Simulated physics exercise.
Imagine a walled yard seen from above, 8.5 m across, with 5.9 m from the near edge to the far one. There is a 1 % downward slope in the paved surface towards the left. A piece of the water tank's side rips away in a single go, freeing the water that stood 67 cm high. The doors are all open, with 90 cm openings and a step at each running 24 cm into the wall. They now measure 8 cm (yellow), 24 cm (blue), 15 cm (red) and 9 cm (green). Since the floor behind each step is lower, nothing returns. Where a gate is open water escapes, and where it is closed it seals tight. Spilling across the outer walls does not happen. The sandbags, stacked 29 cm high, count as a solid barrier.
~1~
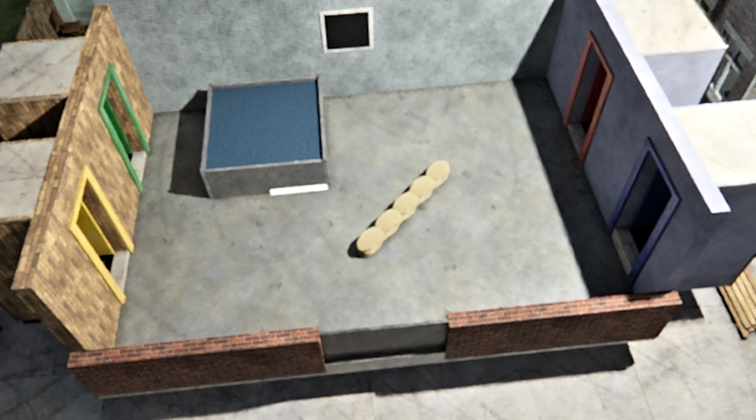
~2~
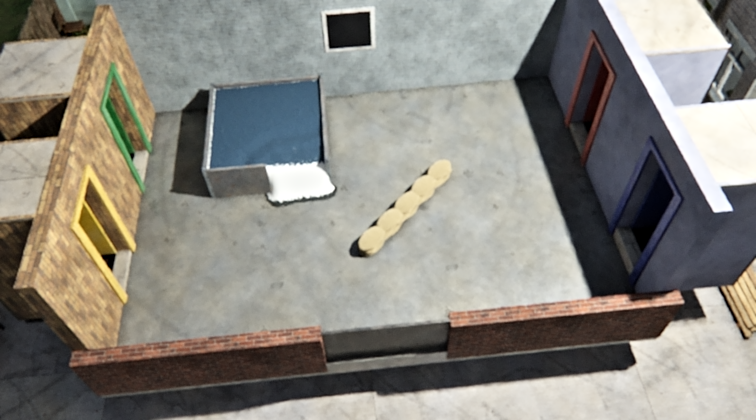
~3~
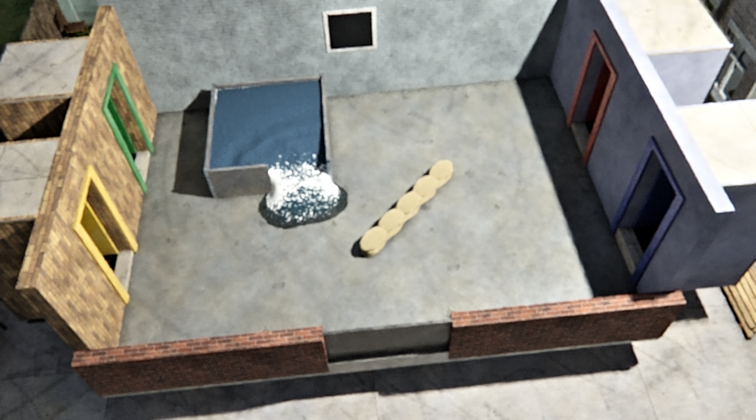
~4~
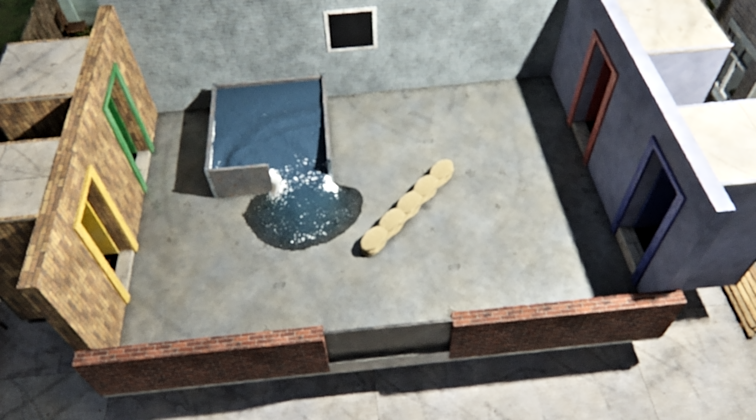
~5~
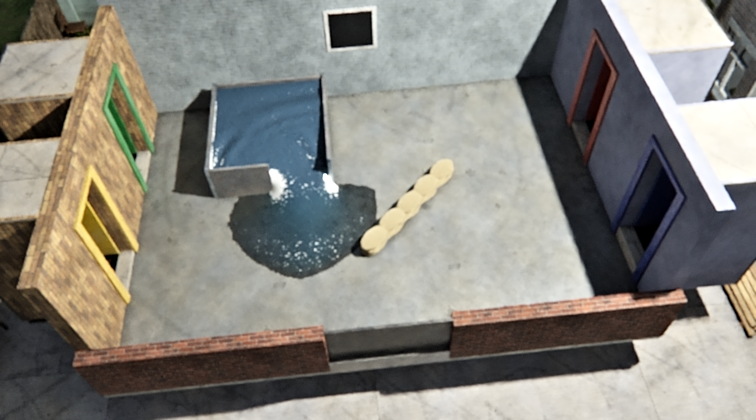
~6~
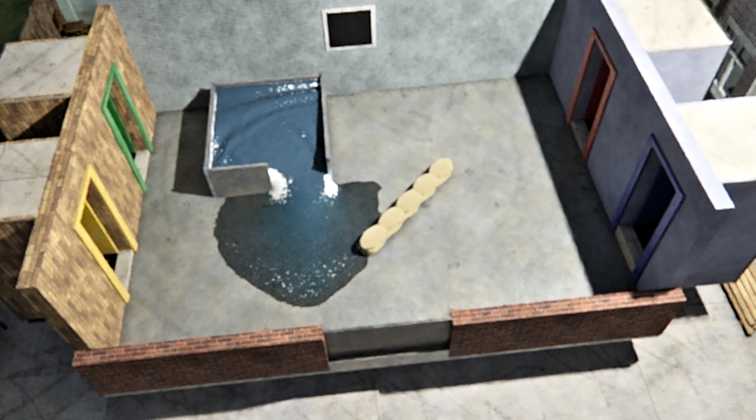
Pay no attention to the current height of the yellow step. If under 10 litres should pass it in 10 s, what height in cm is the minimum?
The minimum is around 10 cm.
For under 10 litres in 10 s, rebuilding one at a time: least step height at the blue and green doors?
Some 8.0 cm for blue, some 12.0 cm for green.
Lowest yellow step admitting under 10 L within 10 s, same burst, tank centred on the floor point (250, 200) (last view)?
That setup calls for roughly 8.5 cm.
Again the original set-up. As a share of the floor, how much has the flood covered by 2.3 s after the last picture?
About 40 per cent.
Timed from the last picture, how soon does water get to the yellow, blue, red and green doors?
For yellow it's 1.8 s, for blue 3.0 s, for red 4.5 s, and for green 3.8 s.
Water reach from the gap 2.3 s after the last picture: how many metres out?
Around 6.0 m from the gap.
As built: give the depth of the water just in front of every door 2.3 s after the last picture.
Lab note, depth in cm: Yellow 4; blue 0; red 0; green 0.
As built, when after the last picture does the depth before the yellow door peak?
Around 4.0 s, give or take.
Then, 0.7 s after the last picture water covers 20 % of the floor, deepest (39 cm) near (314, 192); it has not reached the yellow door.
Then, 2.3 s after the last picture water covers 40 % of the floor, deepest (34 cm) near (127, 371); 4 cm at the yellow door, 0 litres in over its 8 cm step.
Then, 9.3 s after the last picture water covers 95 % of the floor, deepest (18 cm) near (145, 188); 8 cm at the yellow door, 26 litres in over its 8 cm step.
At the yellow door as built, the water peaked near 13 cm, 4.1 s after the last picture.
With a step of 8.5 cm, 22 litres would have come in within the 10 s; with 11.5 cm, 5 litres. So under 10 litres takes about 10 cm.
